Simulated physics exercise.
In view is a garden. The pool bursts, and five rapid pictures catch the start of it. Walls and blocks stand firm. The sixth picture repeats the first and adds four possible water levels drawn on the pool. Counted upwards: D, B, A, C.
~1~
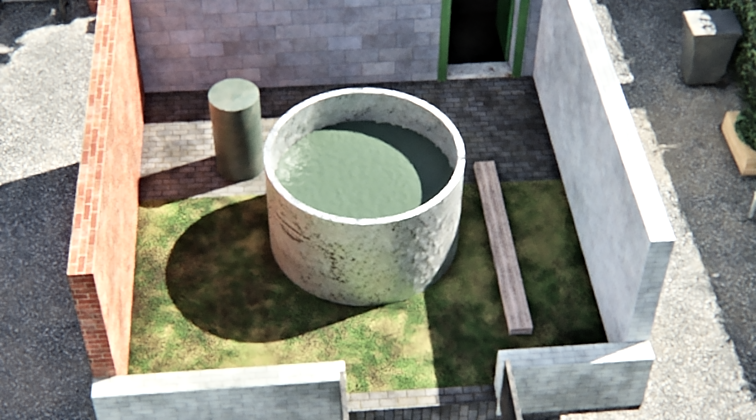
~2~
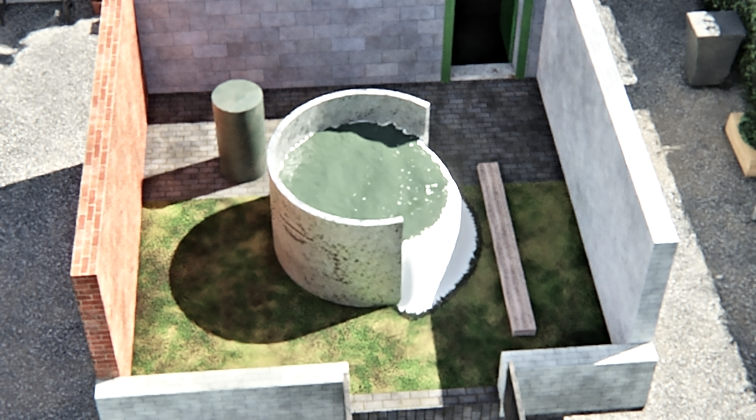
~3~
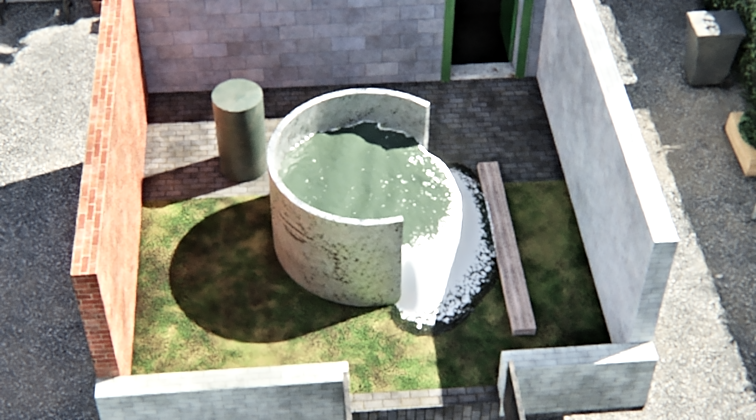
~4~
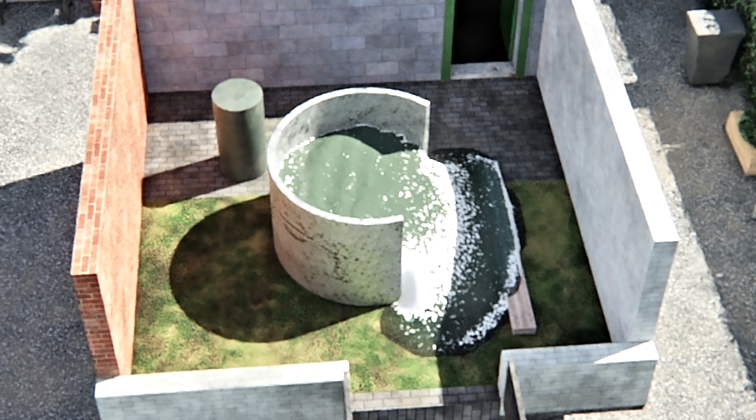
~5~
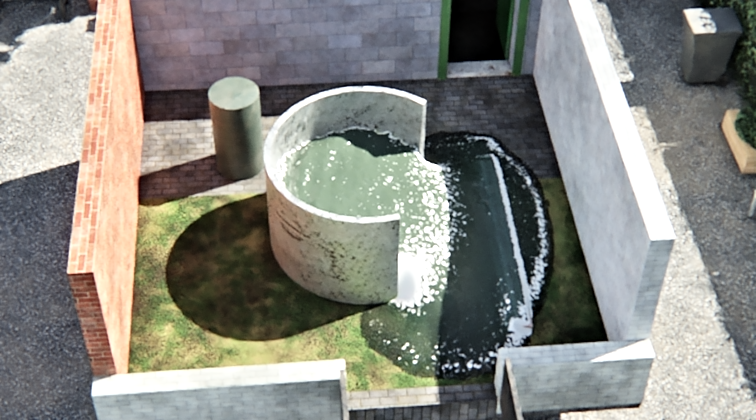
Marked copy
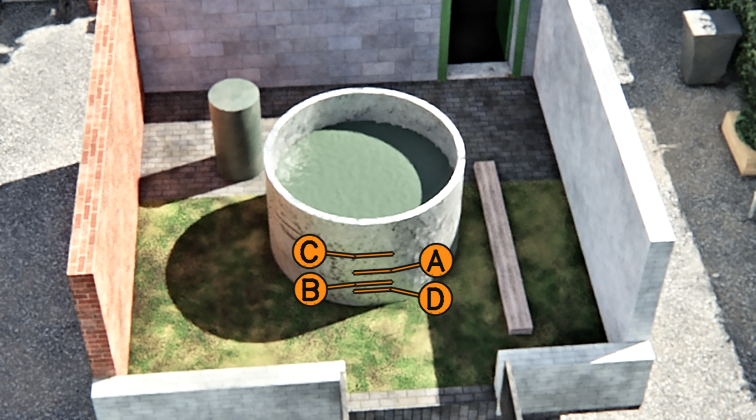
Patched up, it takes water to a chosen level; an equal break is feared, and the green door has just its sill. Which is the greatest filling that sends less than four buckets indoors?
That is level B.
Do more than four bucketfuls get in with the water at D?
No, that is safe.
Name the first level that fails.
A it is.
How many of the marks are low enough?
Two.
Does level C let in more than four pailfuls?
Yes, it does.
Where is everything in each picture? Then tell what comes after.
The first picture shows water in the pool at rest, its middle at (364, 181); foot of the green doorway at (479, 78); open gate at (422, 353).
The second picture shows front seen at (410, 300), 3 % of the ground wet.
The third picture shows front seen at (434, 324), 7 % of the ground wet.
The fourth picture shows front seen at (396, 321), 13 % of the ground wet.
The fifth picture shows front seen at (485, 137), 22 % of the ground wet.
On the marked copy, A at (373, 271); B at (372, 283); C at (373, 255); D at (372, 290); from the bottom up D, B, A, C.
With A, about 10 bucketfuls get in.
With B, a bucket or two gets in.
With C, dozens of bucketfuls pour in.
With D, nothing gets over.
